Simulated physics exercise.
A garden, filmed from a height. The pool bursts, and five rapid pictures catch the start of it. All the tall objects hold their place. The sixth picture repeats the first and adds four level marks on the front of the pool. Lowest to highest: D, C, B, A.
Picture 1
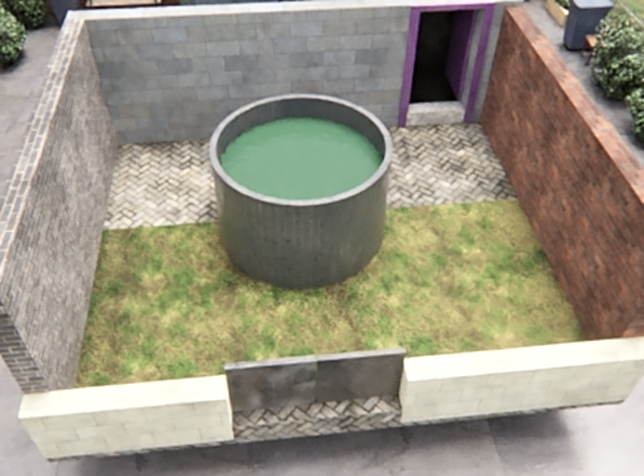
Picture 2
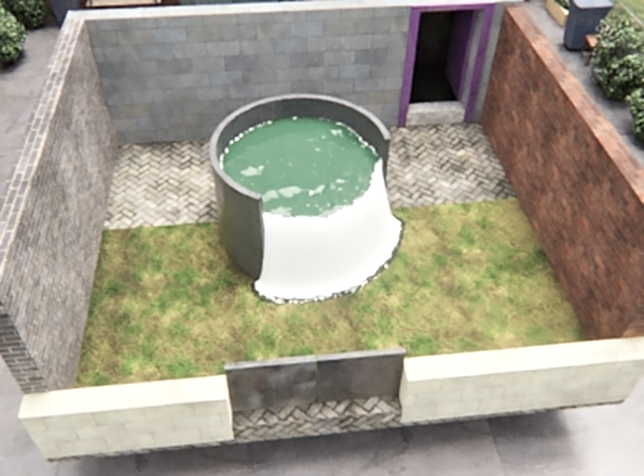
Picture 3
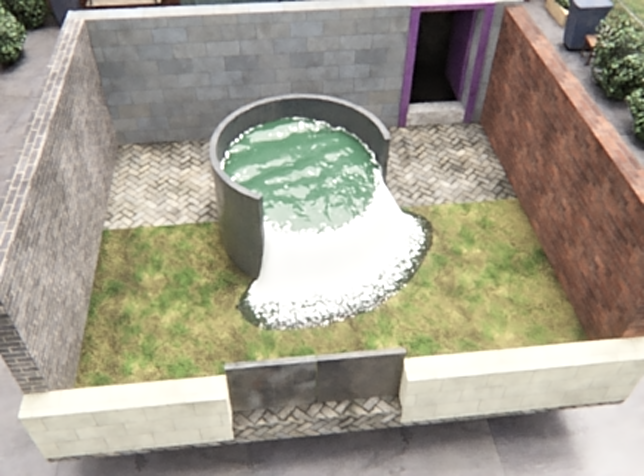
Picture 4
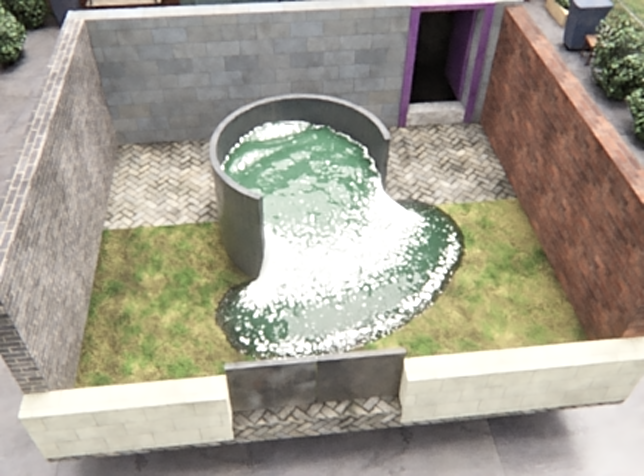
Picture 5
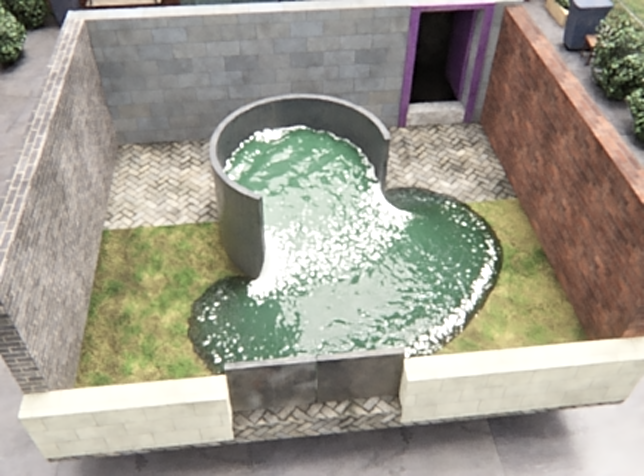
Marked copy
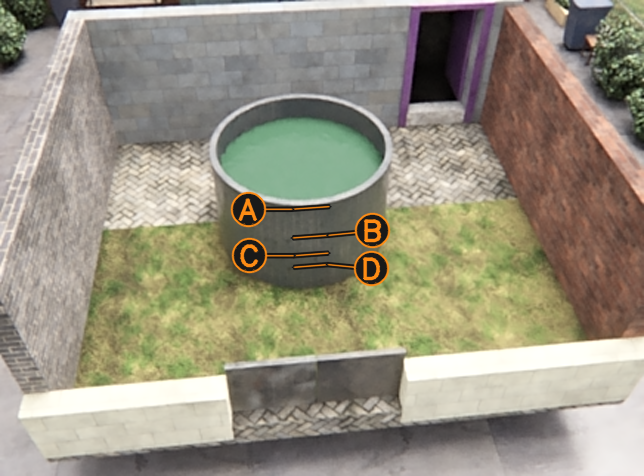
Round grey tank in a walled yard opening at its front, green water pouring out in white foam and spreading across the grass.
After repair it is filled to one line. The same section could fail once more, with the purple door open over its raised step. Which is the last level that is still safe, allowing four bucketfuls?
It is B.
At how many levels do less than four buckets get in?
Three of them.
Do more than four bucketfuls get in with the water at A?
Yes, that goes wrong.
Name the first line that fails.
A.
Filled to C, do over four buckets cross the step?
No, that is safe.
On the marked copy, A at (310, 207); B at (310, 236); C at (310, 254); D at (311, 265); from the bottom up D, C, B, A.
With A, about 9 bucketfuls get in.
With B, a splash gets over, under a bucket.
With C, nothing gets over.
With D, nothing gets over.
